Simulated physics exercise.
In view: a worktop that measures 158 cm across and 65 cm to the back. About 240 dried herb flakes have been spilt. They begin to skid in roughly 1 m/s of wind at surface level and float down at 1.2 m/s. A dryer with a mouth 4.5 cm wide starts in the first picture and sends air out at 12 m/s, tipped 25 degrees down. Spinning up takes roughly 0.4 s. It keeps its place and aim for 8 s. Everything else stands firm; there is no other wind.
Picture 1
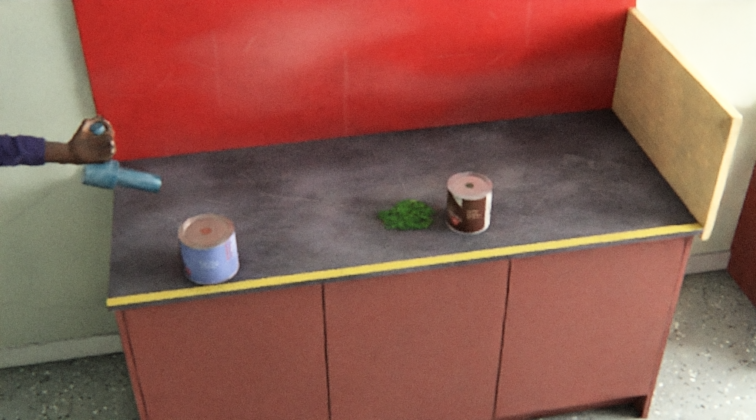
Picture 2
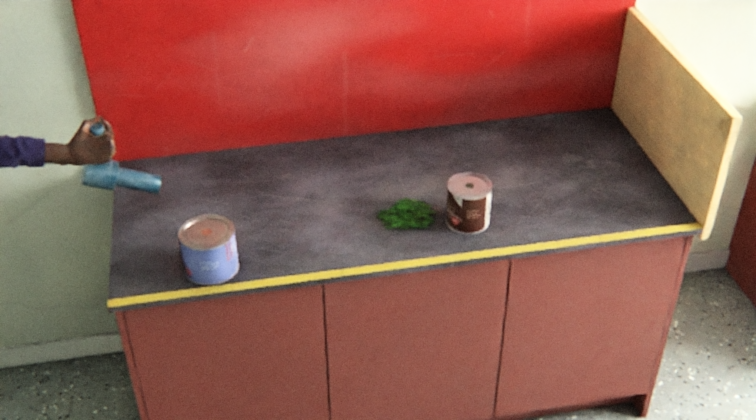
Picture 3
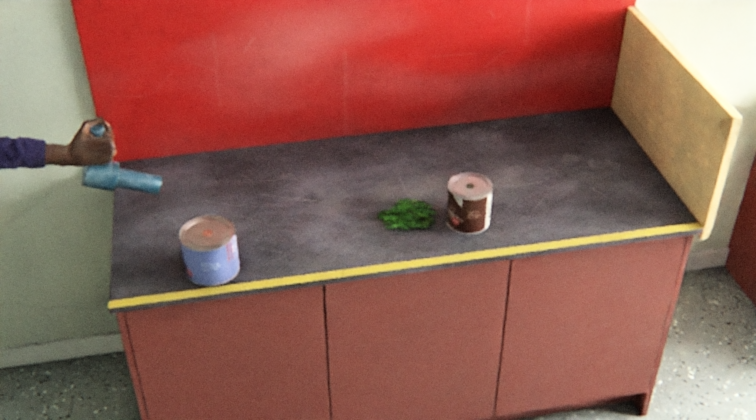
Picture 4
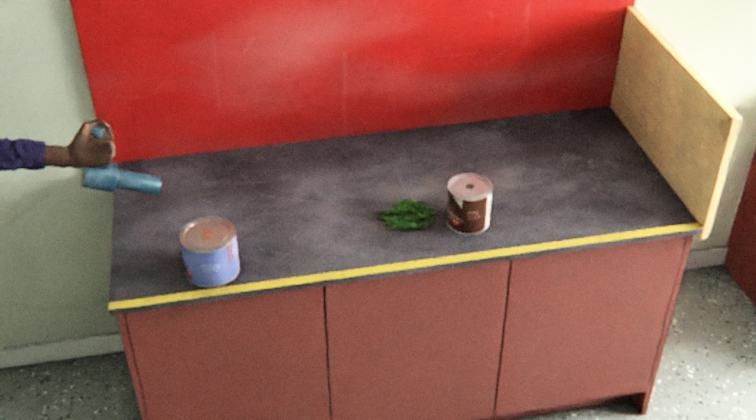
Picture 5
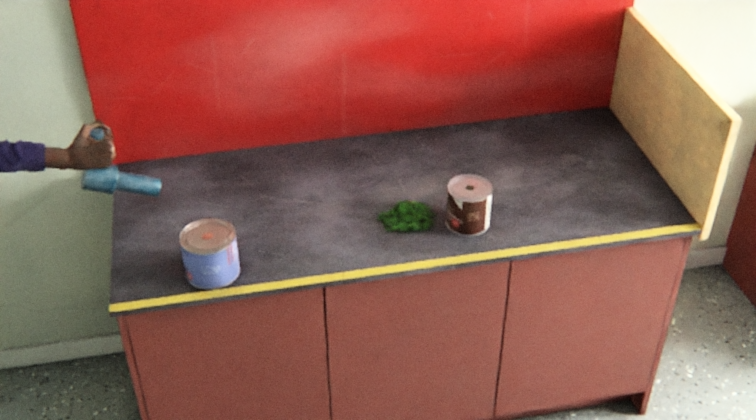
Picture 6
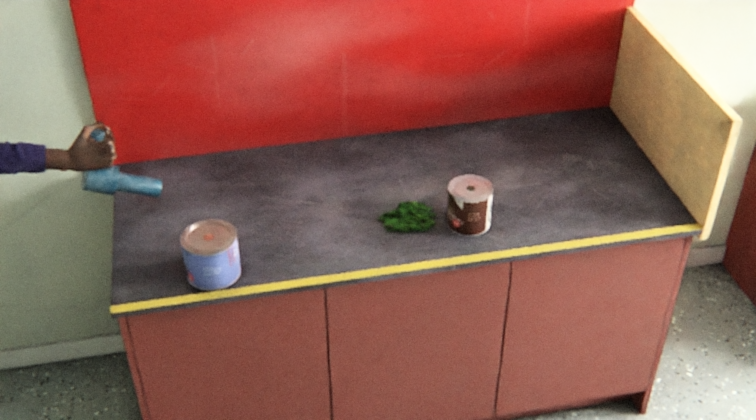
On a dark worktop with a yellow edge, a hand holding a blue dryer at left, green flakes and two tins staying still.
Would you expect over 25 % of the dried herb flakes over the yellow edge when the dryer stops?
Answer: Yes.
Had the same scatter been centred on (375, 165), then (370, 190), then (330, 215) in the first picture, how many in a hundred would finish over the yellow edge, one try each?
In that order: 0 %, 20 %, 50 %.
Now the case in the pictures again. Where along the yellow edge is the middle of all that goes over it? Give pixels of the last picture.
Near (601, 244).
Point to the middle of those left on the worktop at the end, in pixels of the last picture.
At about (595, 212).
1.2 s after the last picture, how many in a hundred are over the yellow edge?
About 30 %.
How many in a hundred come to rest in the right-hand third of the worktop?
About 40 %.
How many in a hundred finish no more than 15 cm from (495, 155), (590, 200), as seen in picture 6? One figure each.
In turn about 0 %, 30 %.
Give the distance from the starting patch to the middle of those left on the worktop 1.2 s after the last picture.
About 50 cm.
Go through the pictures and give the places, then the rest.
In the first picture, the middle of the dried herb flakes is near (409, 217), none has stirred yet and the mouth of the dryer is at (159, 184).
In the second picture, the middle of the dried herb flakes is near (409, 216), none has stirred yet and the yellow edge is centred on (420, 266).
In the third picture, the middle of the dried herb flakes is near (410, 216), none has stirred yet, the top of a tin is at (470, 185) and the top of a tin is at (207, 232).
In the fourth picture, the middle of the dried herb flakes is near (410, 216) and none has stirred yet.
In the fifth picture, the middle of the dried herb flakes is near (410, 218) and none has stirred yet.
In the sixth picture, the middle of the dried herb flakes is near (410, 218) and none has stirred yet.
Then, 1.2 s after the last picture, 30 % are over the yellow edge; the middle of those still in play is near (585, 210); 29 % have settled or left.
Then, 2.2 s after the last picture, 44 % are over the yellow edge; the middle of those still in play is near (577, 211); 49 % have settled or left.
Then, 4.0 s after the last picture, 50 % are over the yellow edge; the middle of those still in play is near (589, 212); 58 % have settled or left.
Then, 7.6 s after the last picture, at the end, 57 % are over the yellow edge; the middle of those still in play is near (595, 212).
